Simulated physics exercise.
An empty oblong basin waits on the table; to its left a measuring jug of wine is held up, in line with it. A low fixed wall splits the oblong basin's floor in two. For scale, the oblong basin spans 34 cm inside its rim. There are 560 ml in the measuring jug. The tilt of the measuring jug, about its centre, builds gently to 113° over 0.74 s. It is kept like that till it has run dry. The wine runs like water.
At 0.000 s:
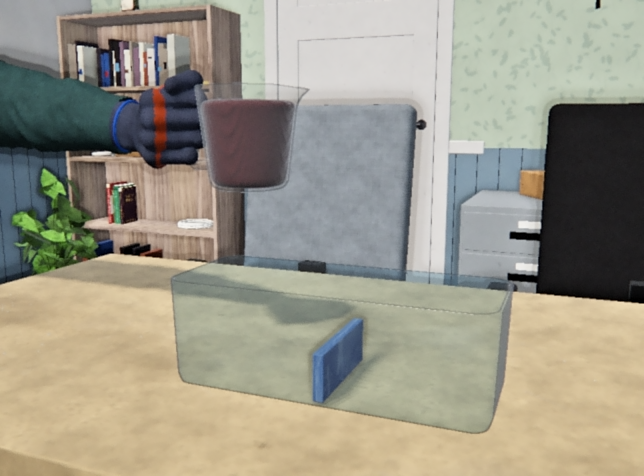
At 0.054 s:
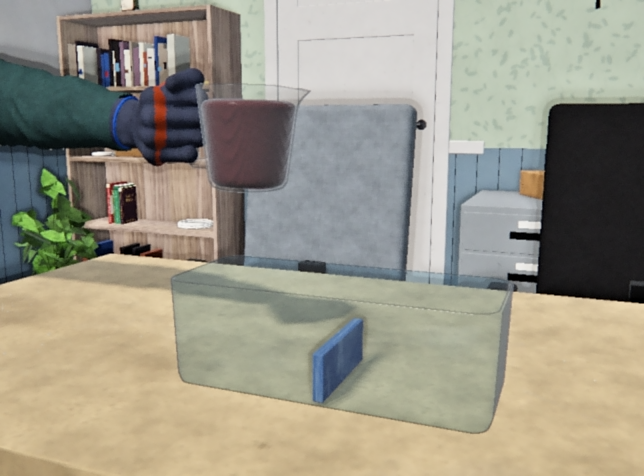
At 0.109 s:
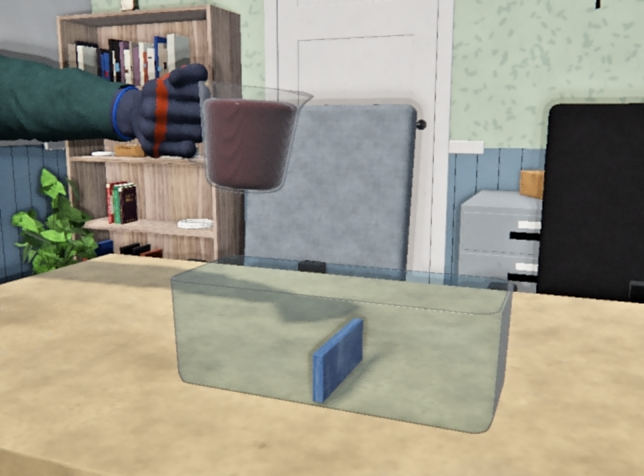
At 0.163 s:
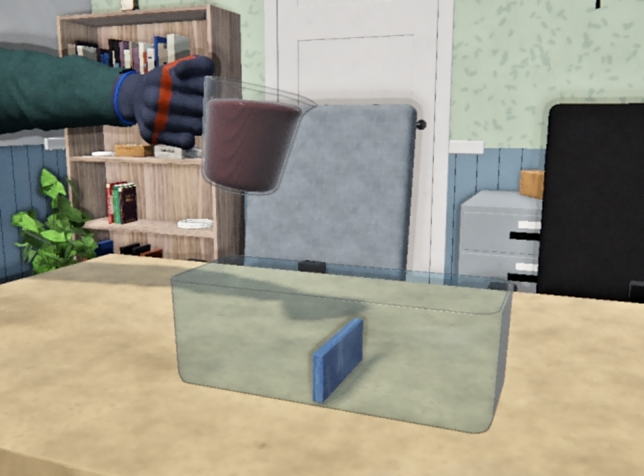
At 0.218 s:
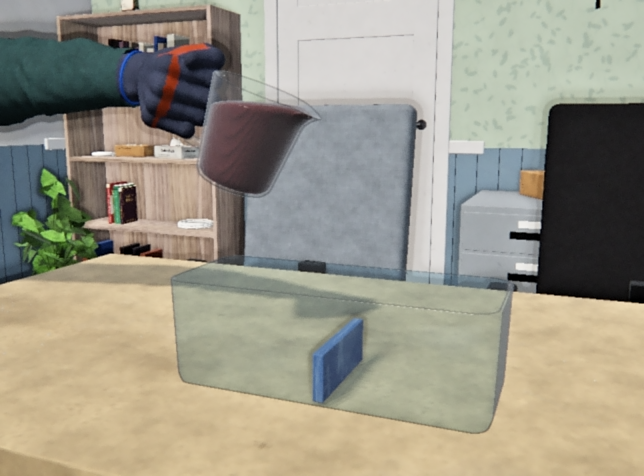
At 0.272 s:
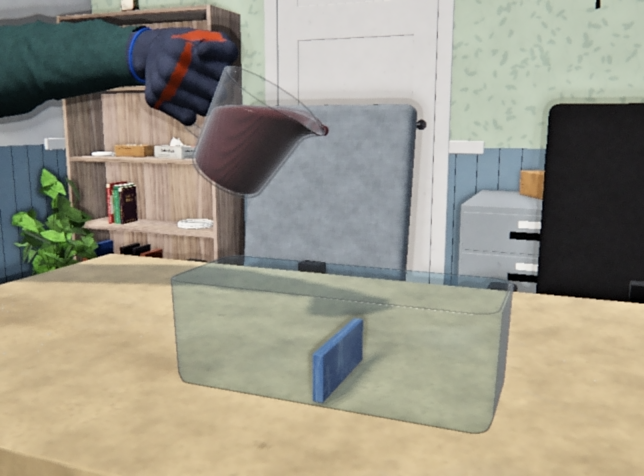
In a room with a bookshelf, a gloved hand tilting a clear jug of dark red liquid rightward above an empty glass basin.
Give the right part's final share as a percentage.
About 70 per cent.
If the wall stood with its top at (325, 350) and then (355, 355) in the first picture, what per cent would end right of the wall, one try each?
First 85, then 50 per cent.
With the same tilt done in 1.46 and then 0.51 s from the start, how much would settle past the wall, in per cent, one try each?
In turn about 80 and 55 per cent.
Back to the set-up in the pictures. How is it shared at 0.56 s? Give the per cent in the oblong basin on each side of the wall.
Some 0 per cent left and 28 right.
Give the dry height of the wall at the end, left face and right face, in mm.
Some 42 mm on the left and 32 mm on the right.
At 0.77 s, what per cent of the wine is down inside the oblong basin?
About 88 per cent.
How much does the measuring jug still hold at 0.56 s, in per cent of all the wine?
Some 42 per cent.
Then, 0.56 s in, the tilt is 98° and 43 per cent is still to pour, 0 is left of the wall and 28 right of it.
Then, 0.77 s in, the tilt is 113° and 4 per cent is still to pour, 19 is left of the wall and 69 right of it.
Then, 1.00 s in, the tilt is 113° and 0 per cent is still to pour, 29 is left of the wall and 70 right of it.
Then, 1.24 s in, the tilt is 113° and 0 per cent is still to pour, 29 is left of the wall and 70 right of it.
Finally, 29 per cent lies left of the wall, 70 right of it and 1 outside.
